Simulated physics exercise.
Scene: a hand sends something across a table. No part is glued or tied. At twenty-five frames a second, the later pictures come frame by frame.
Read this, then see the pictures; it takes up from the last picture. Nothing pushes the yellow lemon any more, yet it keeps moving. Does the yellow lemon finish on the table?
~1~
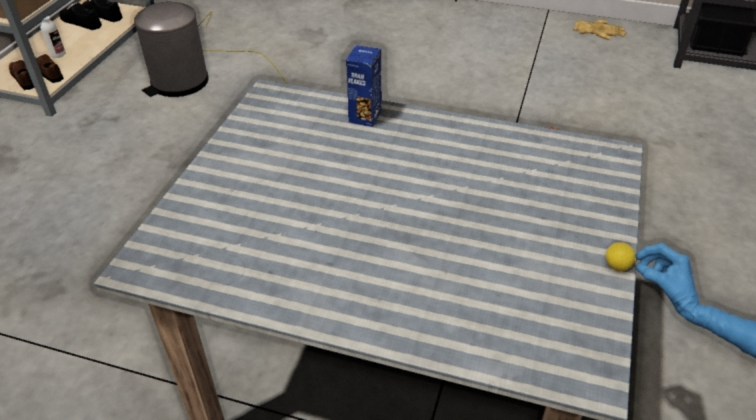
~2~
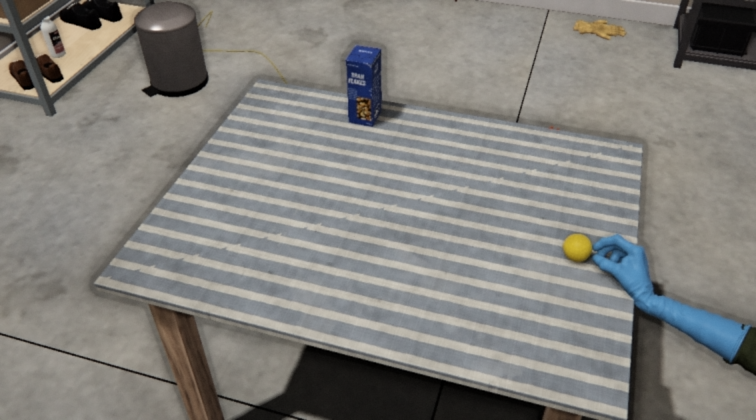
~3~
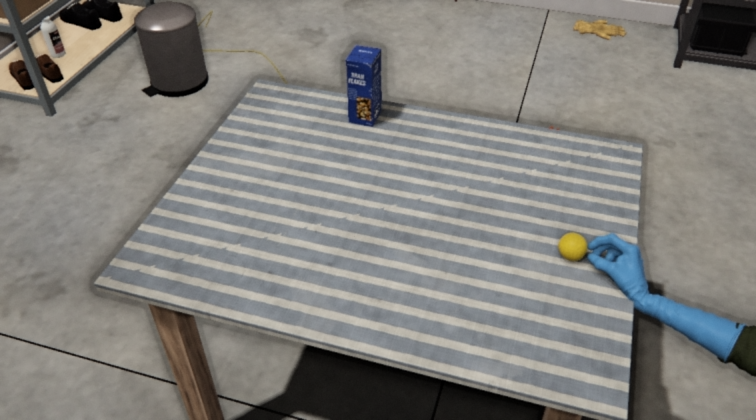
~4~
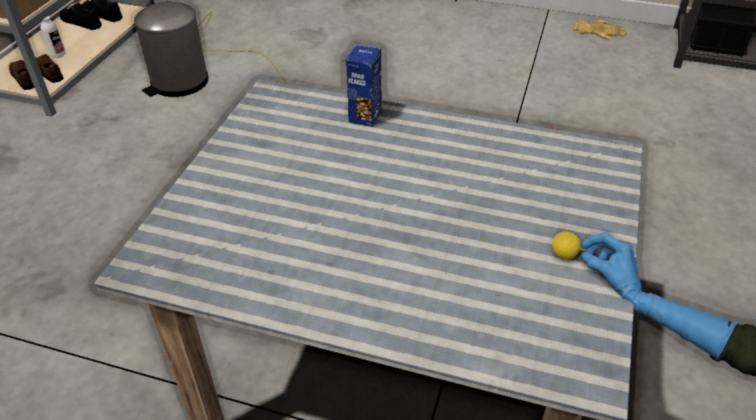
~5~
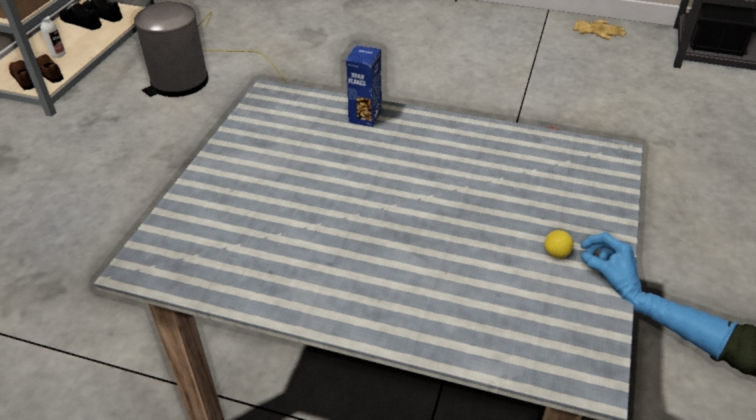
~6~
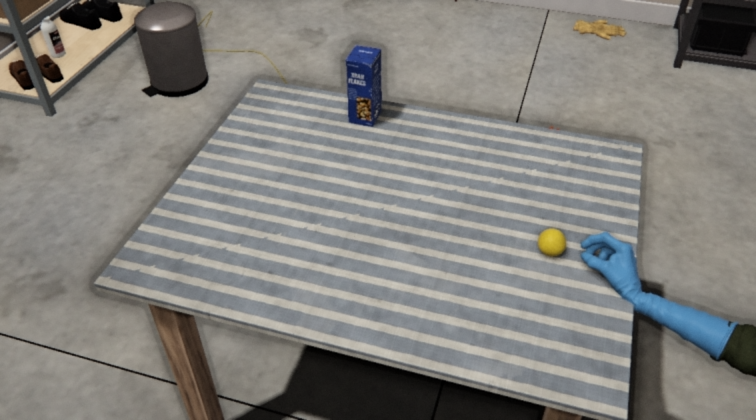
Yes, it finishes on the table.
Then, 0.10 s after the last picture, yellow lemon rolled about its own width near (537, 240).
Then, 0.20 s after the last picture, yellow lemon rolled about its own width near (525, 237).
Then, 0.40 s after the last picture, yellow lemon rolled well along near (510, 234).
At rest, moved from the start, yellow lemon. Seen from the same camera at the end, yellow lemon near (506, 233).
